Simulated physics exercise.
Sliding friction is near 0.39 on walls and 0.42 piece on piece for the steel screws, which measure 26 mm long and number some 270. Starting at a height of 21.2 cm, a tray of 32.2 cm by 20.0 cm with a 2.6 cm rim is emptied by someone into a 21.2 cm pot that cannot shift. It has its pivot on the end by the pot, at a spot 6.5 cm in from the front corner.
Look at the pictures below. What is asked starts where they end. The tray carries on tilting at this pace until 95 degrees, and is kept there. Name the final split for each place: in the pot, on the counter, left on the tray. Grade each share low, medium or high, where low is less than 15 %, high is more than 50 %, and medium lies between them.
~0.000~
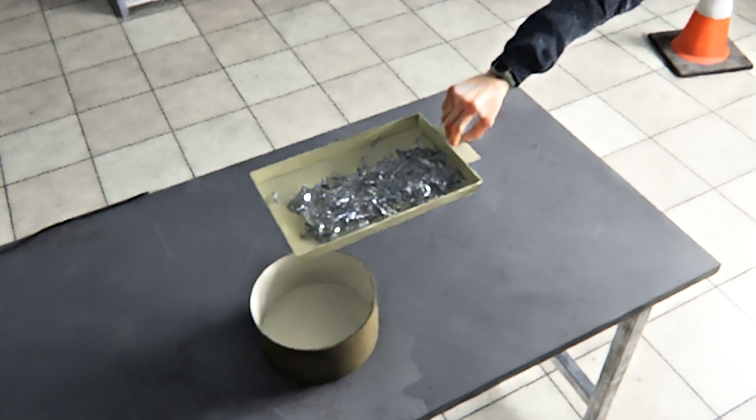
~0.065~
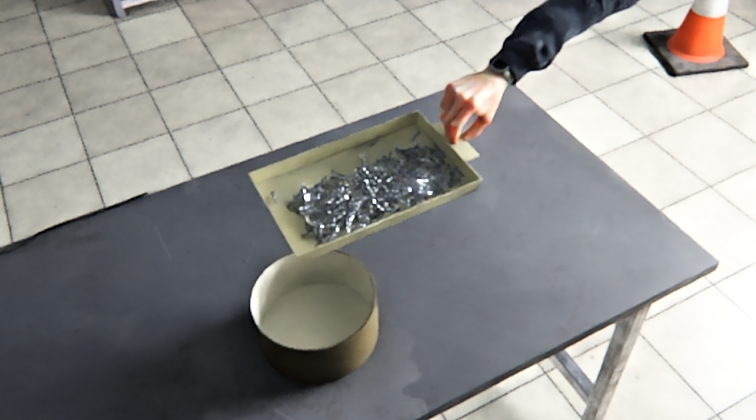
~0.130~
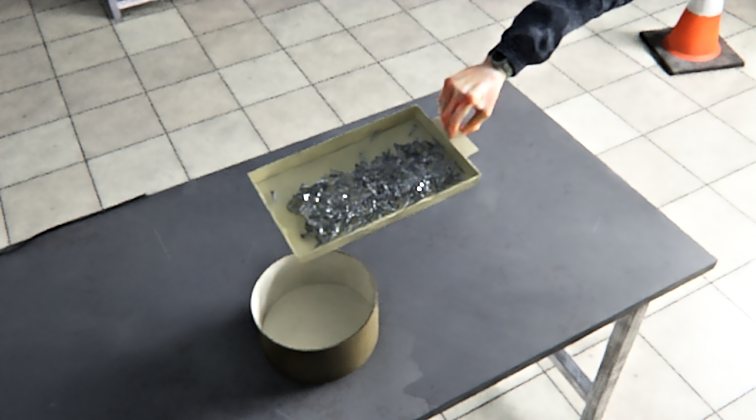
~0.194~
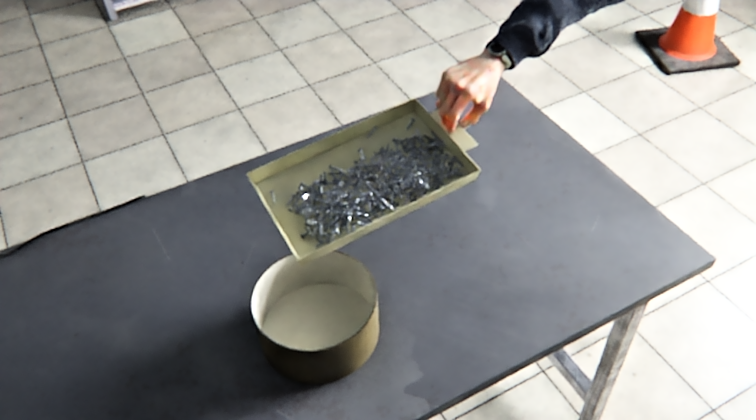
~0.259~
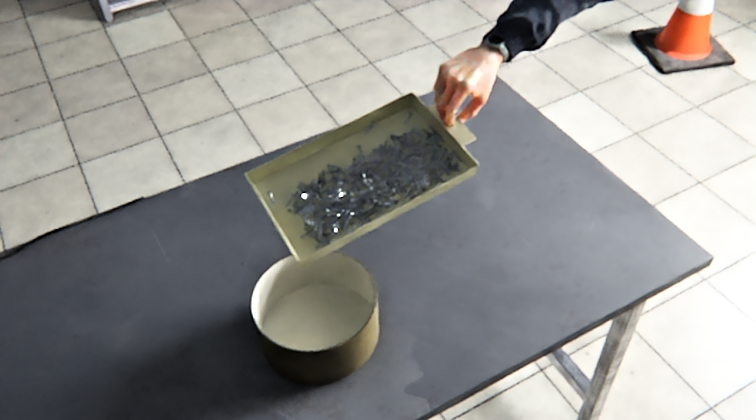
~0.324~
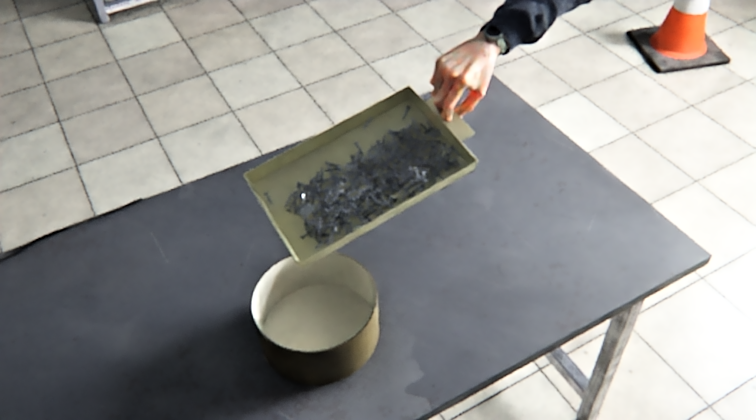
Shares - pot: High, counter: Low, tray: Low.
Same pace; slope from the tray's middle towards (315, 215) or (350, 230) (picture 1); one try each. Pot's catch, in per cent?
About 70 and 100 per cent.
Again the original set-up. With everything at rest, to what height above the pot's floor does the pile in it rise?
Measured height: Approx. 3.5 cm.
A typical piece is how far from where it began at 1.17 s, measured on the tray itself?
Displacement on the tray: Roughly 11 cm.
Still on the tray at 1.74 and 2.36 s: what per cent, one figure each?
60 then 5.
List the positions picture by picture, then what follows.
In the first frame, tray tilt 0 degrees, front corners at (299, 252) and (478, 180); middle of the pieces at (378, 189); pot at (313, 296).
In the second frame, tray tilt 1 degrees, front corners at (299, 253) and (477, 178); middle of the pieces at (377, 188).
In the third frame, tray tilt 3 degrees, front corners at (299, 254) and (476, 174), lowest corner left front; middle of the pieces at (376, 185).
In the fourth frame, tray tilt 6 degrees, front corners at (299, 256) and (476, 169), lowest corner left front; middle of the pieces at (376, 182).
In the fifth frame, tray tilt 9 degrees, front corners at (299, 258) and (475, 164), lowest corner left front; middle of the pieces at (374, 180).
In the sixth frame, tray tilt 12 degrees, front corners at (299, 260) and (473, 160), lowest corner left front; middle of the pieces at (373, 178); pot at (314, 298). The tray's pace is about 45 degrees a second.
After 1.17 s, tilt 50 degrees; the tray holds 100 %, the pot 0 %.
After 1.74 s, tilt 76 degrees; the tray holds 60 %, the pot 30 %.
Then, at 2.36 s, tilt 95 degrees; the tray holds 5 %, the pot 95 %.
In the end, at 3.1 s, pot 100 %, counter 0 %, tray 0 %.
